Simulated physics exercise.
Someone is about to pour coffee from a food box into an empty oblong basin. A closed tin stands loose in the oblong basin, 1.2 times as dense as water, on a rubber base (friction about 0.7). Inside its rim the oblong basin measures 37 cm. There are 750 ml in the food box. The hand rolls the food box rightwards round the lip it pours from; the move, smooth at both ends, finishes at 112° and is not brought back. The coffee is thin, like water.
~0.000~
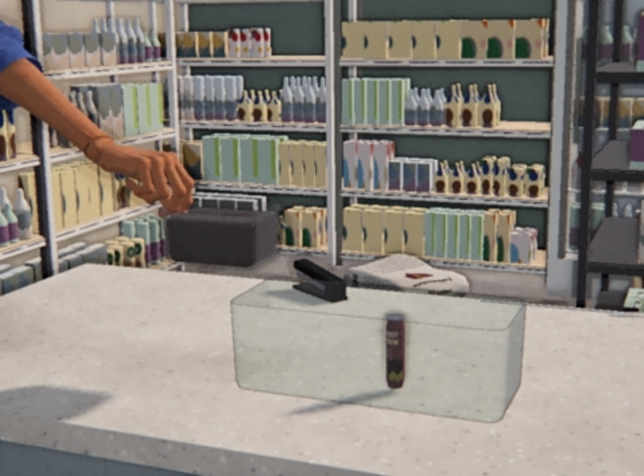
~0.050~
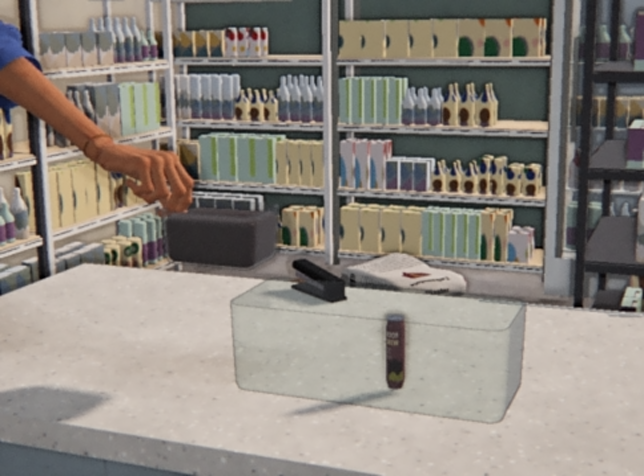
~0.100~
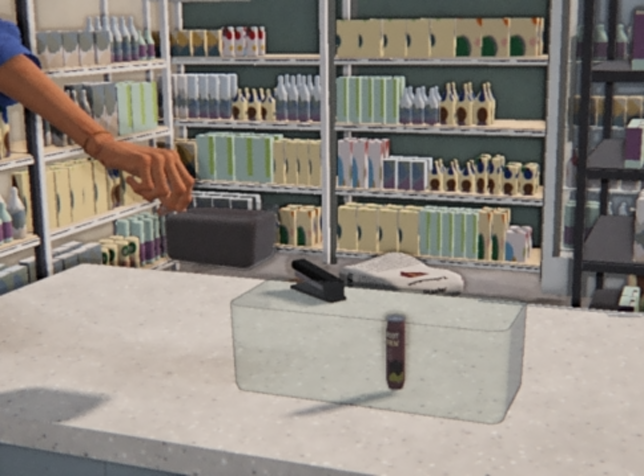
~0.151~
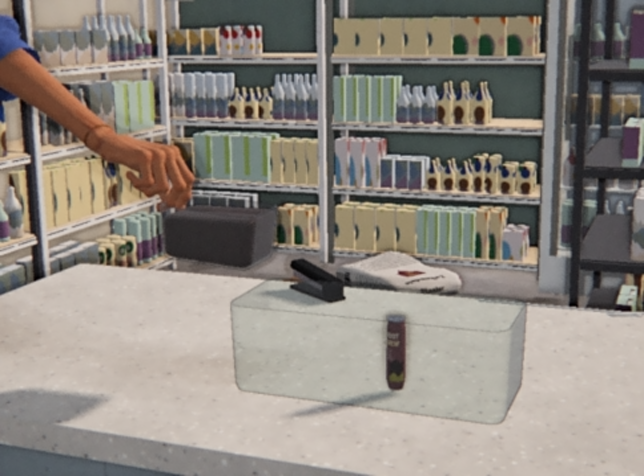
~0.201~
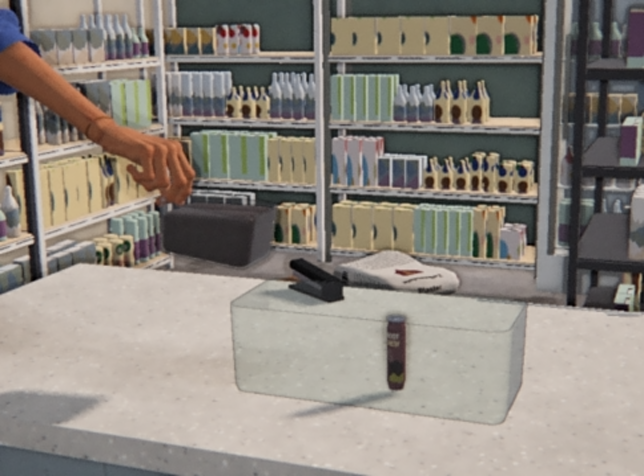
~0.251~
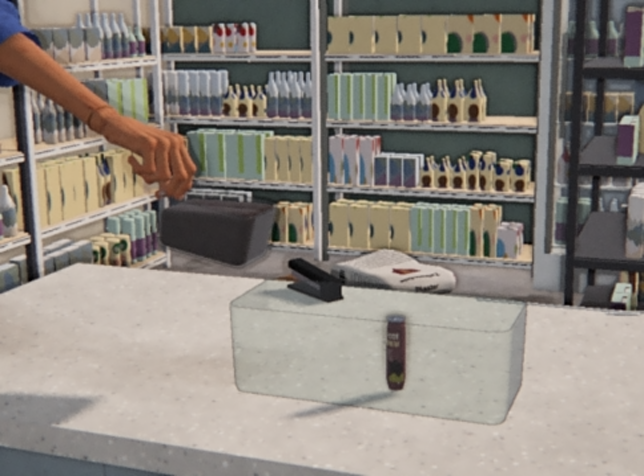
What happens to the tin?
It stays up.
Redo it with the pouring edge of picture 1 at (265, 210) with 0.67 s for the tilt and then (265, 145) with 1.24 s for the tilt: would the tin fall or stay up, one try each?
First it topples; then it keeps standing.
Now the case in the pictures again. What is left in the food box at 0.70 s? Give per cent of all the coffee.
Near 50 in a hundred.
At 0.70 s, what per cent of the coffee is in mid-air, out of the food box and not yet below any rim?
Some 34 per cent.
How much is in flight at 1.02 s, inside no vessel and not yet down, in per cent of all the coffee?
Near 9 in a hundred.
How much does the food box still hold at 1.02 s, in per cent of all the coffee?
About 7 per cent.
After 0.70 s the tilt is 67° and 50 per cent is still to pour; the tin stands where it began.
After 1.02 s the tilt is 104° and 7 per cent is still to pour; the tin stands where it began.
After 1.37 s the tilt is 112° and 0 per cent is still to pour; the tin stands where it began.
After 1.74 s the tilt is 112° and 0 per cent is still to pour; the tin stands where it began.
In the end the tin stands where it began.
